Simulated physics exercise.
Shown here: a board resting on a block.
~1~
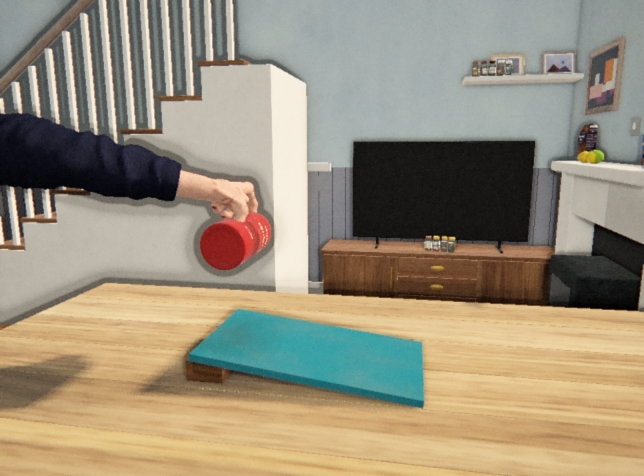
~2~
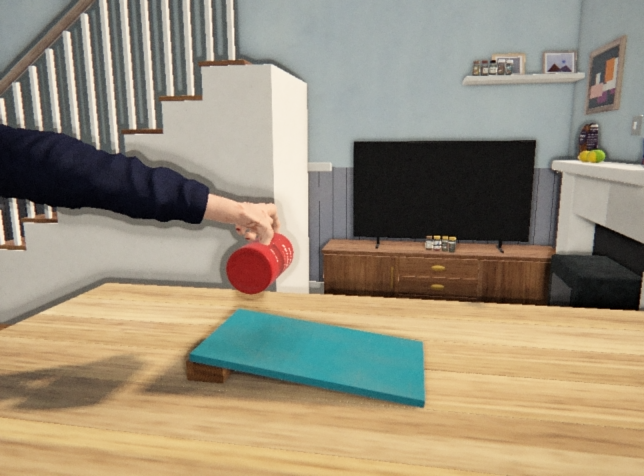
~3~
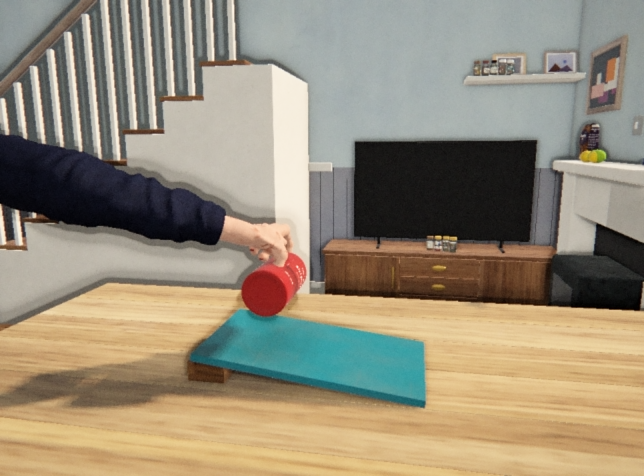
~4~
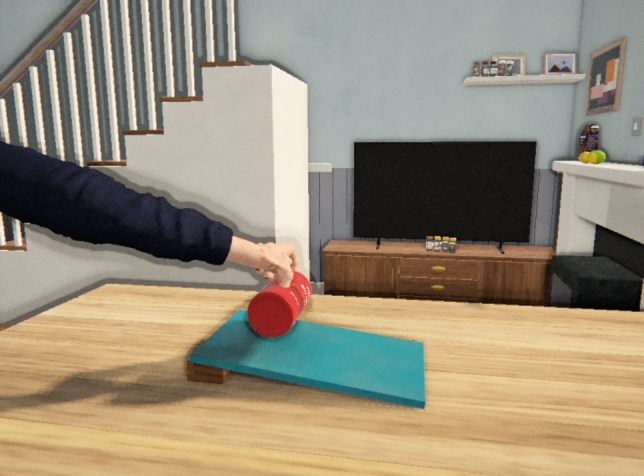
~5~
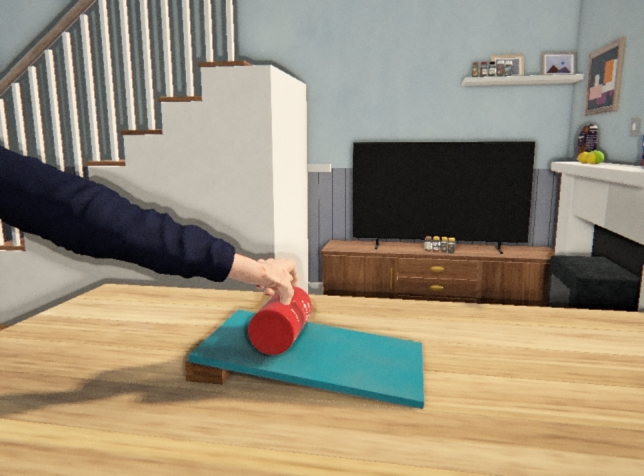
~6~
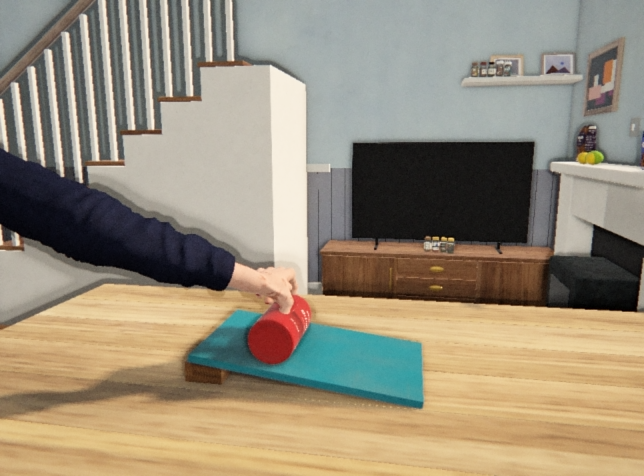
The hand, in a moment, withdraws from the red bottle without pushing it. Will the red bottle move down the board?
It shifts toward the bottom.
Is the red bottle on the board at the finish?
In the end it goes over the edge.
Then, 0.90 s past the last view, red bottle displaced well along near (399, 343).
Then, 1.50 s past the last view, red bottle now off the board.
Then, 2.10 s past the last view, things are still on the move.
Then, 2.50 s past the last view, as before.
Finally, off the board, red bottle. The red bottle slides or rolls down.
